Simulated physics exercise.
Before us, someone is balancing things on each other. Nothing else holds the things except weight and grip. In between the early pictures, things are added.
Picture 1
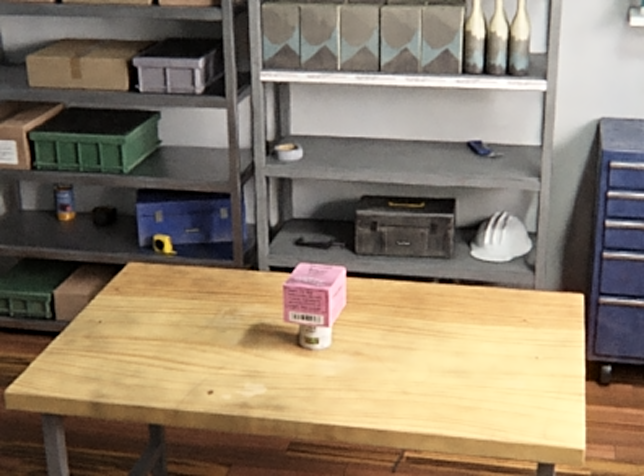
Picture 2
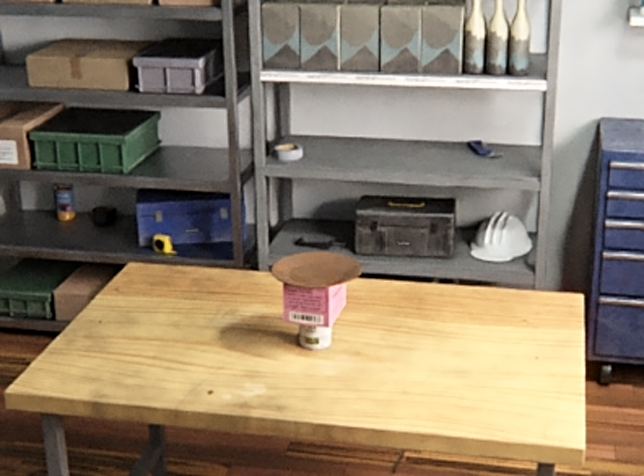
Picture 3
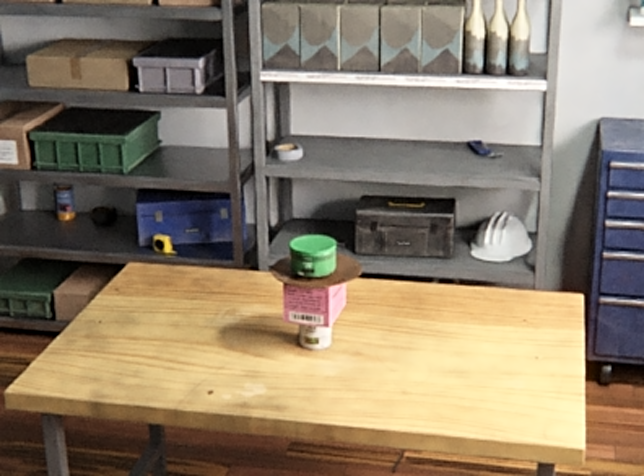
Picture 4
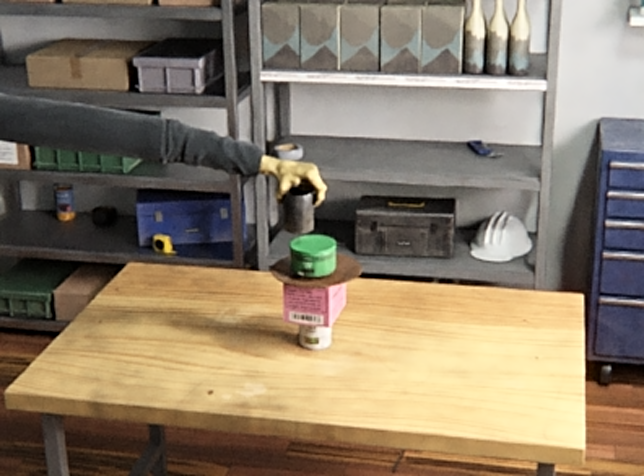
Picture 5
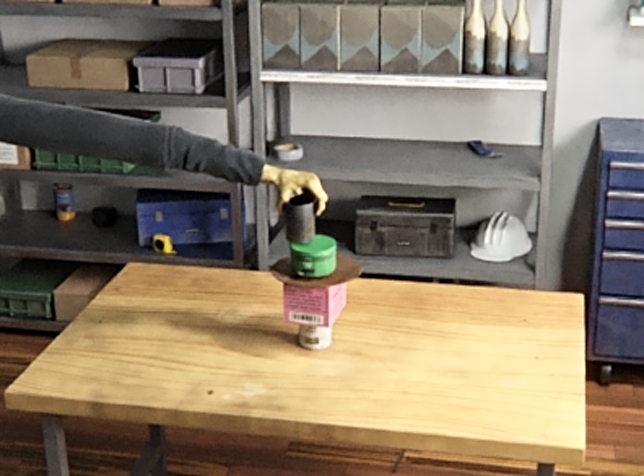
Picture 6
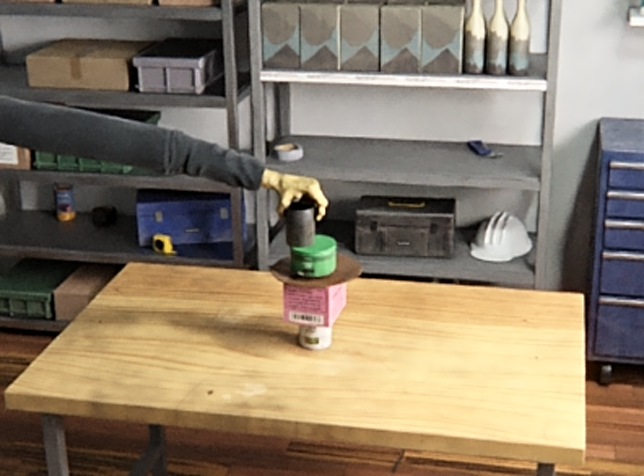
A brown disc and then a green tub appear on a pink box balanced on a small white pot; a gloved hand reaches in from the left and lowers a black cup onto the tub, still gripping it.
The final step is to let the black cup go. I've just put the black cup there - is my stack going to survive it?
Yes, your stack survives.
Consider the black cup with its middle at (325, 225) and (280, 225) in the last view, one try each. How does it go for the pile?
Well, the first time it stays steady, and the second time it falls over.
Then, 0.20 s later than the last frame, all is still.
Then, 0.70 s later than the last frame, black cup resting near (300, 225).
When it is over, all 5 as before. End places, in pixels of the last picture, black cup near (300, 225). The pile keeps its balance.
